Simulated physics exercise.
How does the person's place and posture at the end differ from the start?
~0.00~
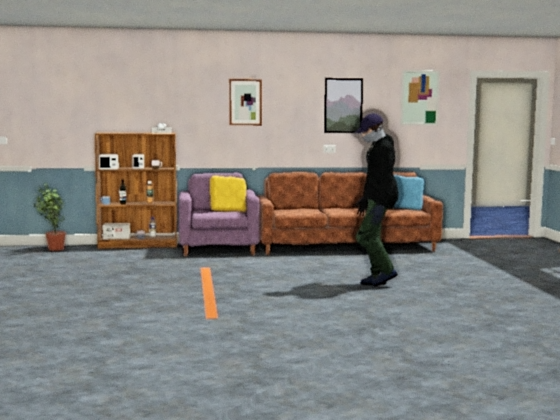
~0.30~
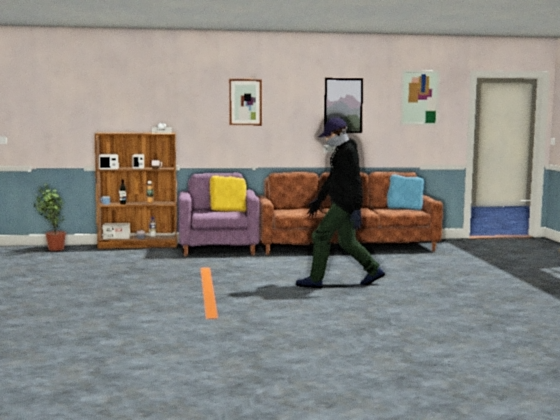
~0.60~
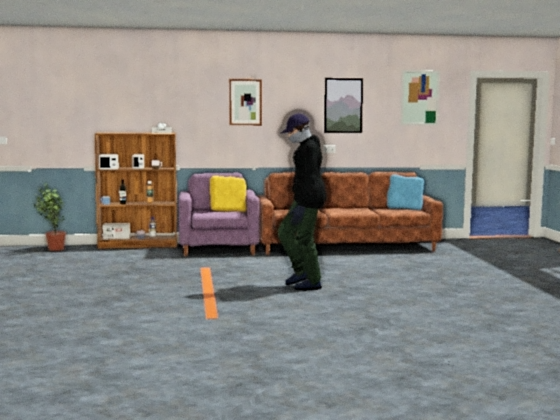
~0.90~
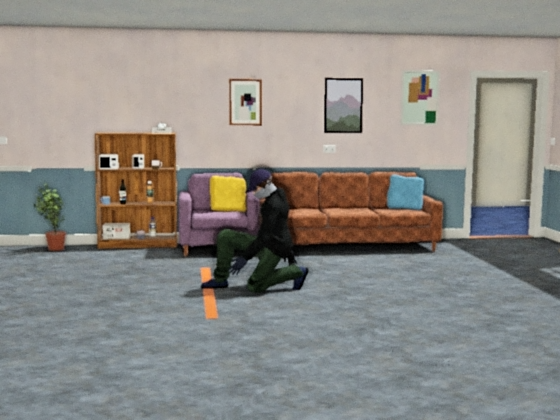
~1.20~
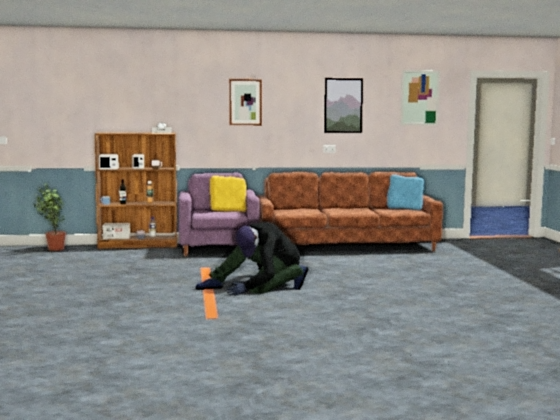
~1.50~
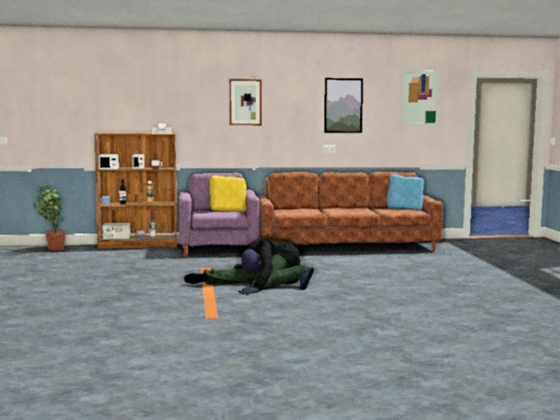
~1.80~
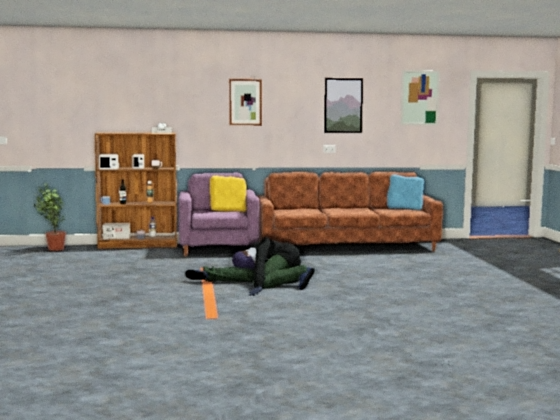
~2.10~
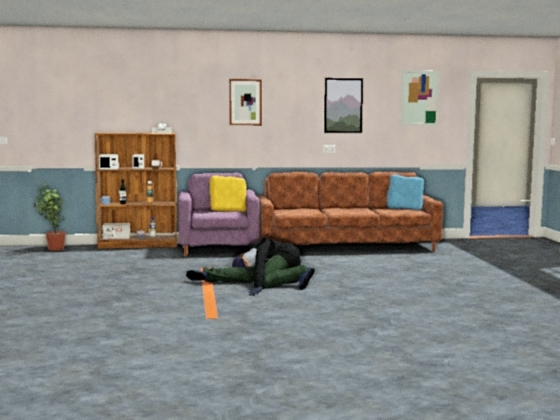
At the start the person is upright in front of the right part of the orange sofa. By the end the person is crumpled low on the floor farther left, close to the orange tape.
